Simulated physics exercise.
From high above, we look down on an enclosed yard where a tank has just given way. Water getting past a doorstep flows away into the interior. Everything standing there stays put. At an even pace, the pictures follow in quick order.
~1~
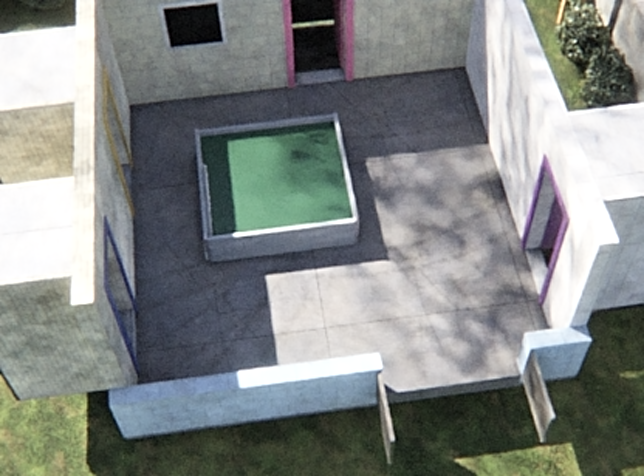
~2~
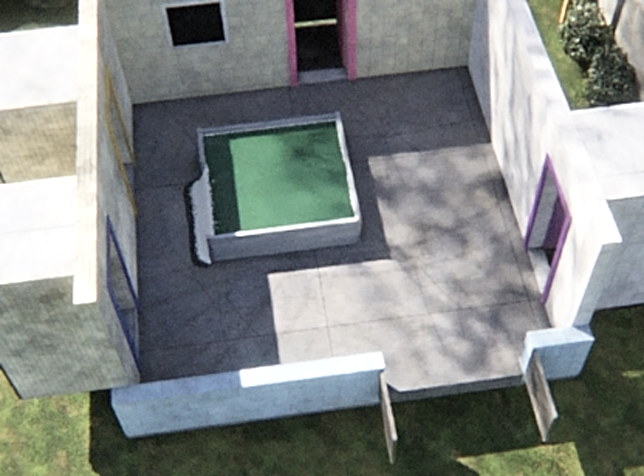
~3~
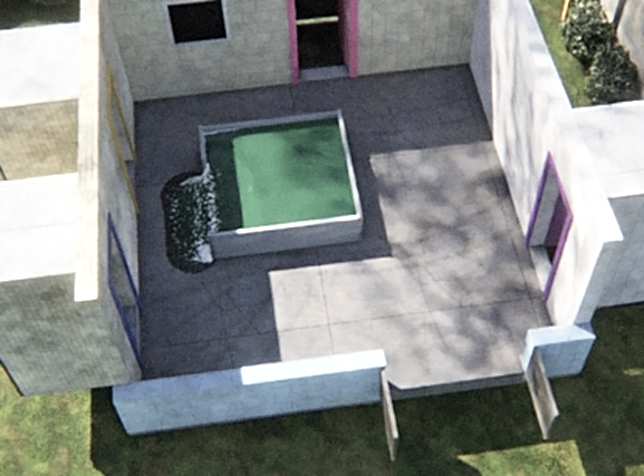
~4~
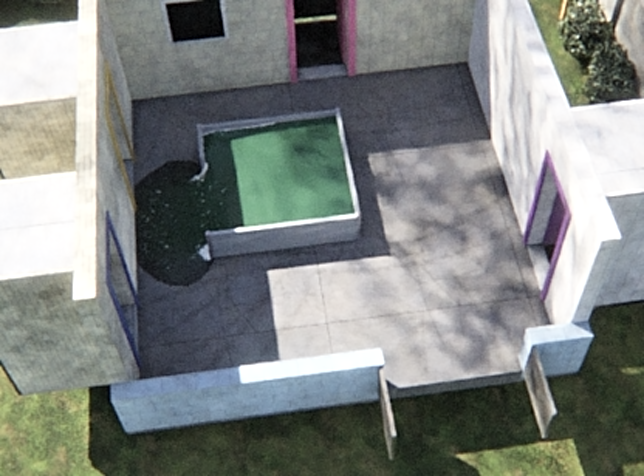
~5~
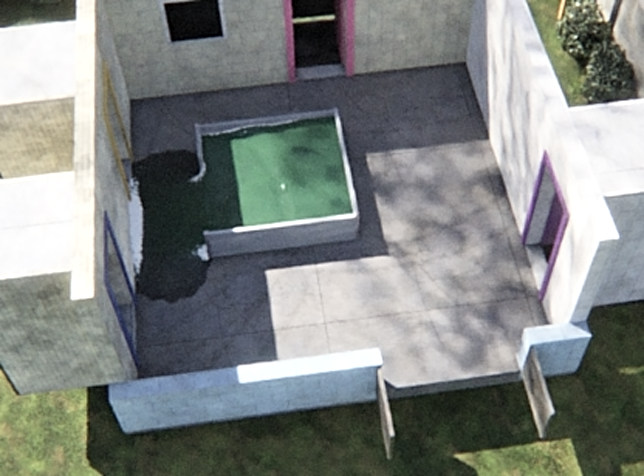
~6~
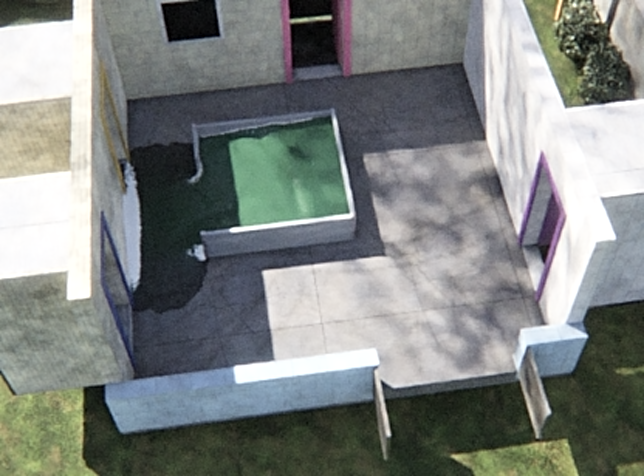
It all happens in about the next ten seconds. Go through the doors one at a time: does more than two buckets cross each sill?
Outcome: Yellow door: Over the line on that one. Purple door: Over the line on that one. Pink door: Not over the line on that one. Blue door: Not over the line on that one.
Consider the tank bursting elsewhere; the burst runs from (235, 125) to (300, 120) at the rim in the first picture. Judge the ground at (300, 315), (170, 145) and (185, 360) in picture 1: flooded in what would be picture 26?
Taking the spots in turn: Untouched, swamped and untouched.
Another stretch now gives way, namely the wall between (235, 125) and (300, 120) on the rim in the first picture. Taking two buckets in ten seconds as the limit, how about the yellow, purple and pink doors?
So, taking them in turn: Yellow door doesn't reach it, purple door doesn't reach it, pink door tops the limit.
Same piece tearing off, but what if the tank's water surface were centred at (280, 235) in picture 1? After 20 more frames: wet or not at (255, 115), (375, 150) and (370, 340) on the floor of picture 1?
Soaked, parched, soaked.
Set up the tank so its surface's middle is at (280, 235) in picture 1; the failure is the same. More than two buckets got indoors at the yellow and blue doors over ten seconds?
Observed: Yellow comes in lower; blue goes beyond it.
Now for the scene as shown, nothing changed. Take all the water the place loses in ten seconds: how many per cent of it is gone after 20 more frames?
Around 30 % of the total, roughly.
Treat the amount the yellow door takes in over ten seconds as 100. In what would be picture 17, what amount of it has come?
Roughly 55 percent.
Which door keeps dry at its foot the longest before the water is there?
That is the purple door.
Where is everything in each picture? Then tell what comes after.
The first frame shows the open tank at (274, 177) is whole and still.
In the second frame, water pours out at (210, 213) and has run to (194, 183).
In the third frame, water pours out at (212, 212) and has run to (190, 268).
In the fourth frame, the front is at (142, 189), out from the gap at (210, 211).
In the fifth frame, water pours out at (208, 211) and has run to (136, 286).
In the sixth frame, the front is at (133, 303), out from the gap at (205, 211).
A moment on, water covers 15 % of the floor; the yellow door over two buckets in, the purple door not reached, the pink door not reached, the blue door wet at the sill, nothing in.
Next, water covers 25 % of the floor; the yellow door over two buckets in, the purple door not reached, the pink door not reached, the blue door wet at the sill, nothing in.
Then, water covers 45 % of the floor; the yellow door far over two buckets in, the purple door not reached, the pink door wet at the sill, nothing in, the blue door wet at the sill, nothing in.
Later, water covers 90 % of the floor; the yellow door far over two buckets in, the purple door over two buckets in, the pink door wet at the sill, nothing in, the blue door wet at the sill, nothing in.
In the end, water covers 100 % of the floor; the yellow door far over two buckets in, the purple door far over two buckets in, the pink door wet at the sill, nothing in, the blue door wet at the sill, nothing in.
